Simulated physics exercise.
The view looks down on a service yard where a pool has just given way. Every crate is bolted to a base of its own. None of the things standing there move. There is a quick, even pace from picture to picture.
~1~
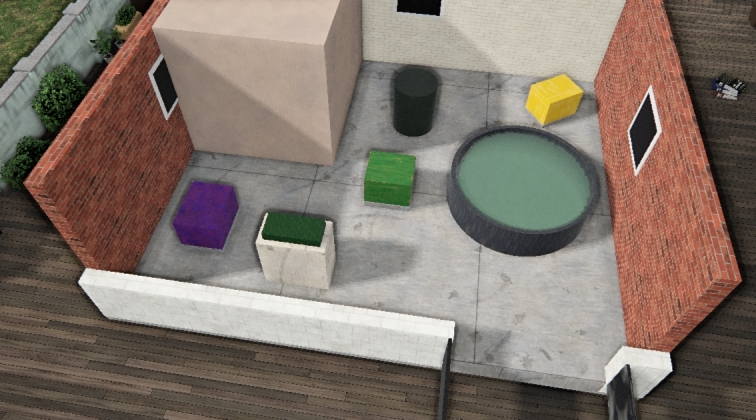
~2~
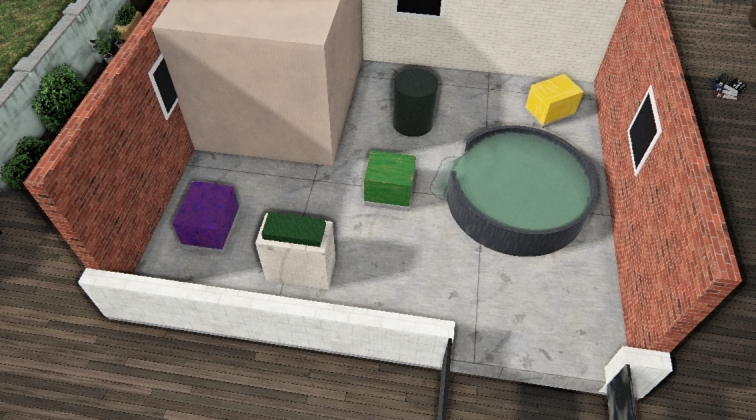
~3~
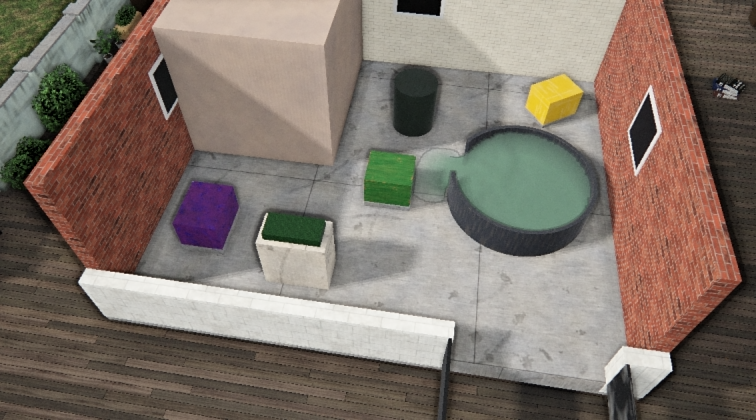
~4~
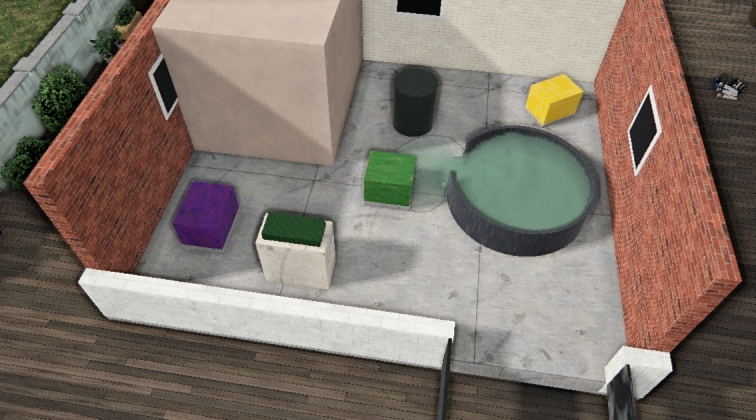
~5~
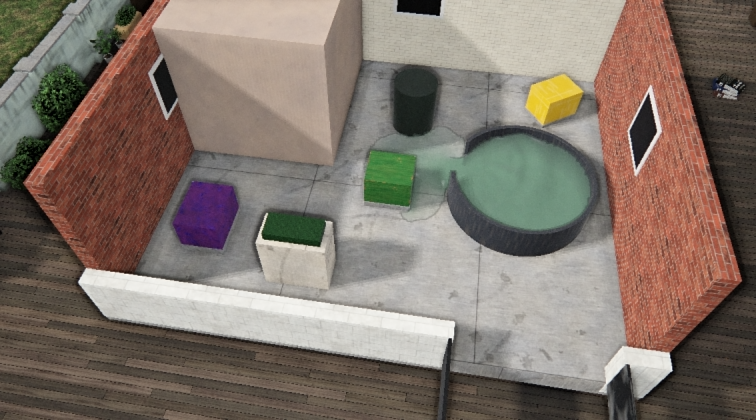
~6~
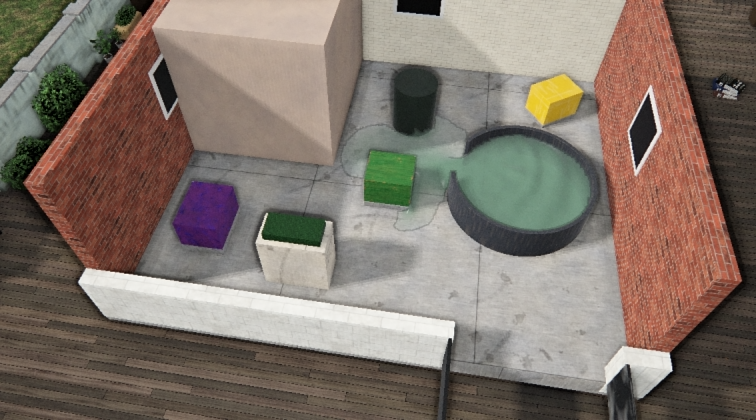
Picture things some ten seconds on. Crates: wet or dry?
The yellow crate is not protected by its plinth, the purple crate is protected by its plinth, the green crate is not protected by its plinth.
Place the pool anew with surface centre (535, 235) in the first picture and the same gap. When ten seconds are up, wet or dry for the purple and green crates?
I'd expect that the purple crate sees the flood while the green crate sees the flood.
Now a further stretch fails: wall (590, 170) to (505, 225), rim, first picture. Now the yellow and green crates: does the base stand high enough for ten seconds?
The yellow crate is flooded and the green crate is untouched.
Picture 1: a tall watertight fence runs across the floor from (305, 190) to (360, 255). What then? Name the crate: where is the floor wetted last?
I'd pick the yellow-painted one.
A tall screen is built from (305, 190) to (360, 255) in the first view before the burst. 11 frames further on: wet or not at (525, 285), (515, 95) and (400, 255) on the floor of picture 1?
As listed: Dry, no water, flooded.
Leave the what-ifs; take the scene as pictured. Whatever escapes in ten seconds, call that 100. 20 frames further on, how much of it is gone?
Approximately 10 %.
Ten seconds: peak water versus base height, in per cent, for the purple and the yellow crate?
The first comes to 70 per cent and the second to 220 per cent.
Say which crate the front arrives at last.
Should be the one in yellow.
A moment on, water covers 20 % of the floor; the yellow crate not reached, the purple crate not reached, the green crate water round its plinth.
Next, water covers 40 % of the floor; the yellow crate not reached, the purple crate water round its plinth, the green crate water round its plinth.
Then, water covers 55 % of the floor; the yellow crate water round its plinth, the purple crate water round its plinth, the green crate water round its plinth.
Later, water covers 80 % of the floor; the yellow crate water round its plinth, the purple crate water round its plinth, the green crate water round its plinth.
In the end, water covers 100 % of the floor; the yellow crate was topped, the purple crate stayed above the water, the green crate was topped.
